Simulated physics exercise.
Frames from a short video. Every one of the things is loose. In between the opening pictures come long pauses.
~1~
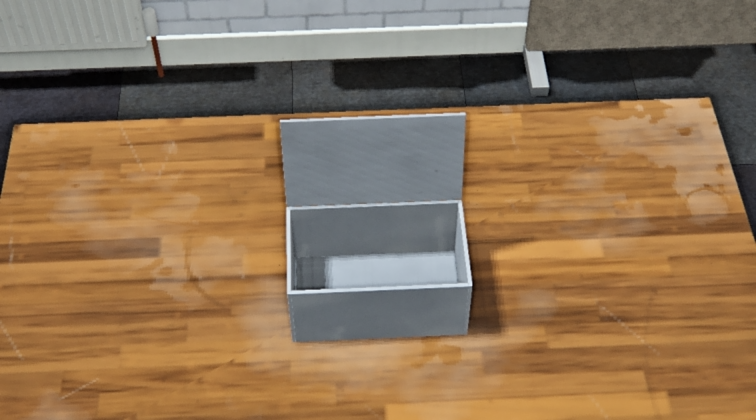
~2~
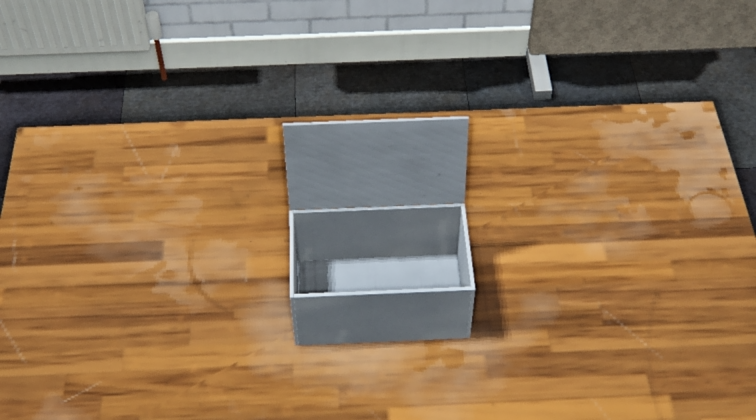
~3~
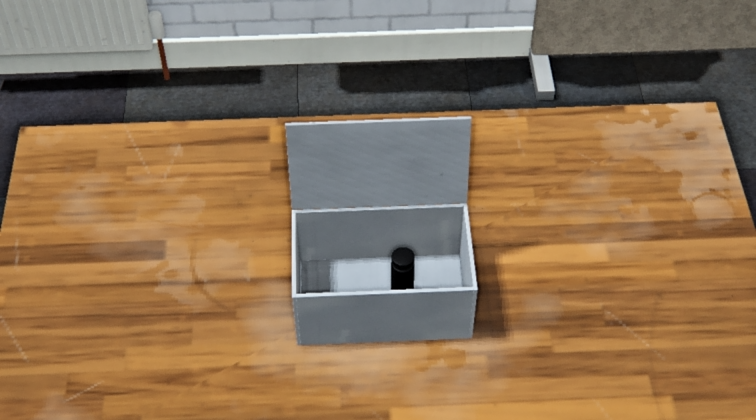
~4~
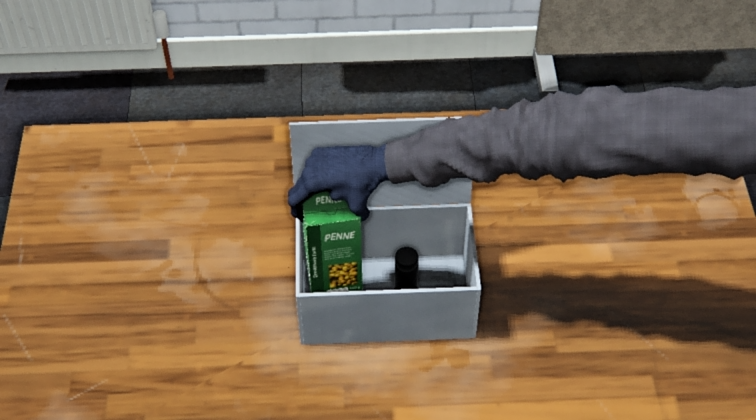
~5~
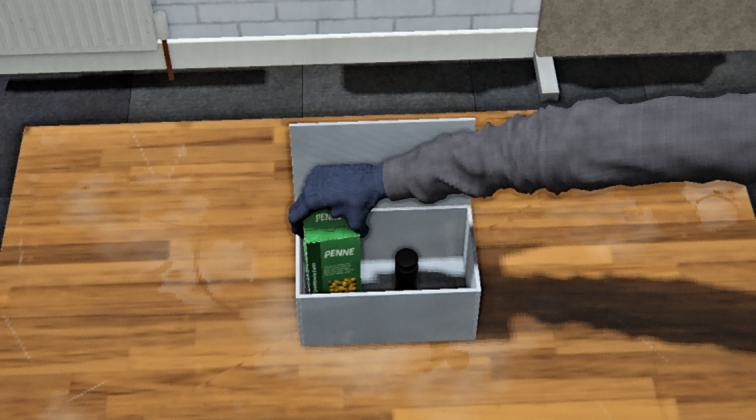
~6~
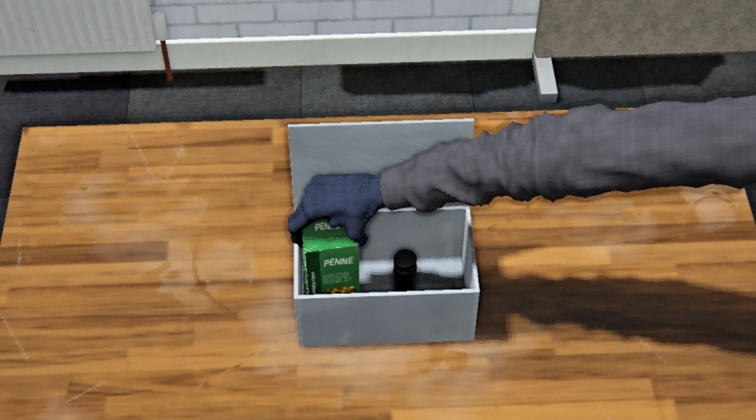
In the open grey box beside a black shaker, a gloved hand lowers a green carton.
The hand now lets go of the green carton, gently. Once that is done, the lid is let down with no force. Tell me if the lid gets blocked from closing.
The lid leaves a gap.
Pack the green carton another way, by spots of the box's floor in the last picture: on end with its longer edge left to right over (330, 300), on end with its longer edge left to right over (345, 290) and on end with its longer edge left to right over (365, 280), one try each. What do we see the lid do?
The first time it is kept open, the next time it is kept open, and the last time it is kept open.
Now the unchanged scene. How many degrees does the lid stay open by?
I'd put it at roughly 30°.
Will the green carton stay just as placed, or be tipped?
In the end, it winds up askew.
Then, 1.30 s past the last view, lid 82° above the rim.
Then, 1.60 s past the last view, lid 57° above the rim.
Then, 1.90 s past the last view, lid 40° above the rim.
Finally, lid 31° above the rim; left askew, green carton; black shaker still in place. Final places as the last picture's camera would see them, green carton near (333, 283).
